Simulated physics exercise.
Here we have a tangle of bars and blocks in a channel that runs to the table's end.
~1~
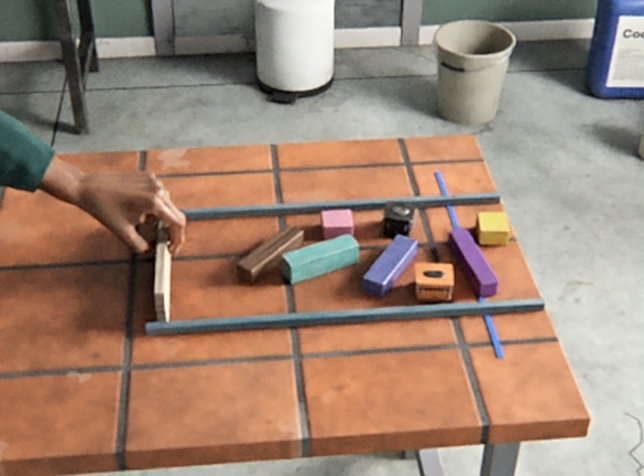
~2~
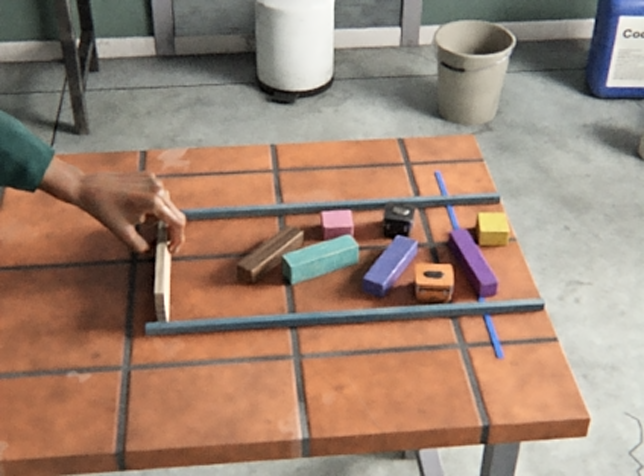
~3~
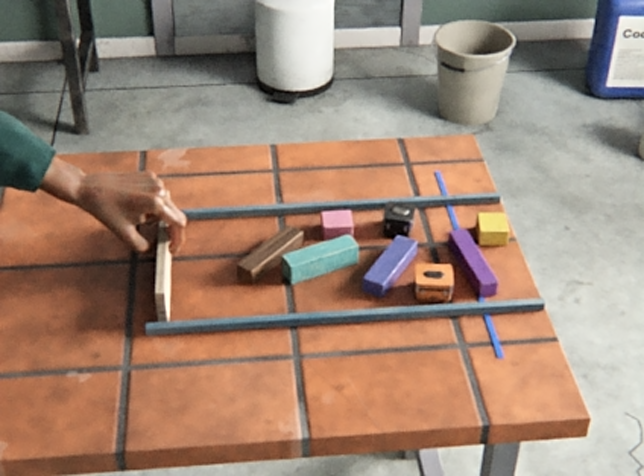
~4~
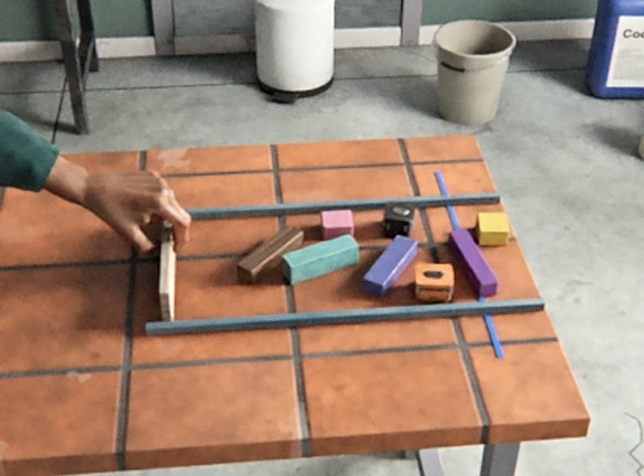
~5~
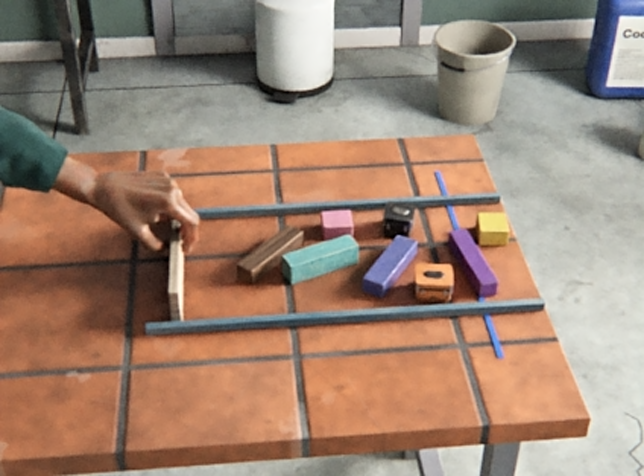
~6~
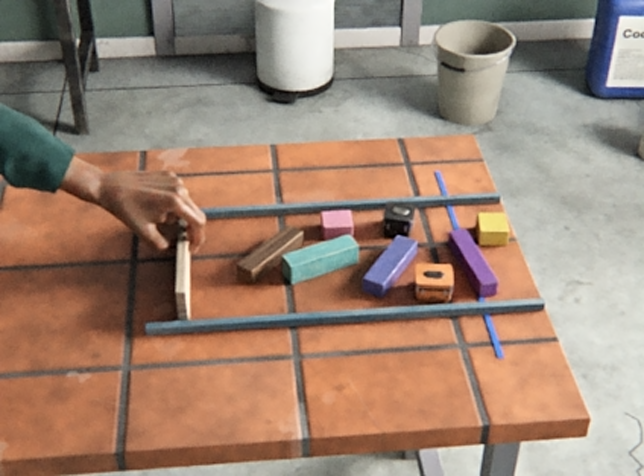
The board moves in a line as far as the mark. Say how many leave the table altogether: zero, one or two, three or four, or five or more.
In the end the number that fall off is three or four.
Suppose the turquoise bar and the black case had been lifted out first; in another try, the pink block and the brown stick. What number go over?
The counts: 2 and 2.
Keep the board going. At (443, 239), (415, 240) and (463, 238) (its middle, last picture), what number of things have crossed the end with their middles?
In that order 2, 0 and 4.
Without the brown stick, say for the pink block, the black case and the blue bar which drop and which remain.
The pink block is kept; the black case remains up; the blue bar is kept.
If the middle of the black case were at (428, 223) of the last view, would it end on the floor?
It is lost.
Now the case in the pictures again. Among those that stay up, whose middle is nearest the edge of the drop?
The blue bar.
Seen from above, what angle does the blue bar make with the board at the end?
About 30°.
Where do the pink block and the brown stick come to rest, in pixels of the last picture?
The pink block stops around (489, 217); the brown stick around (471, 234).
Soon after, none off yet; yellow block at rest near (492, 229); purple bar at rest near (472, 262); orange case at rest near (433, 283).
In the end, the number that fall off is three or four; gone, black case, orange case, purple bar and yellow block.
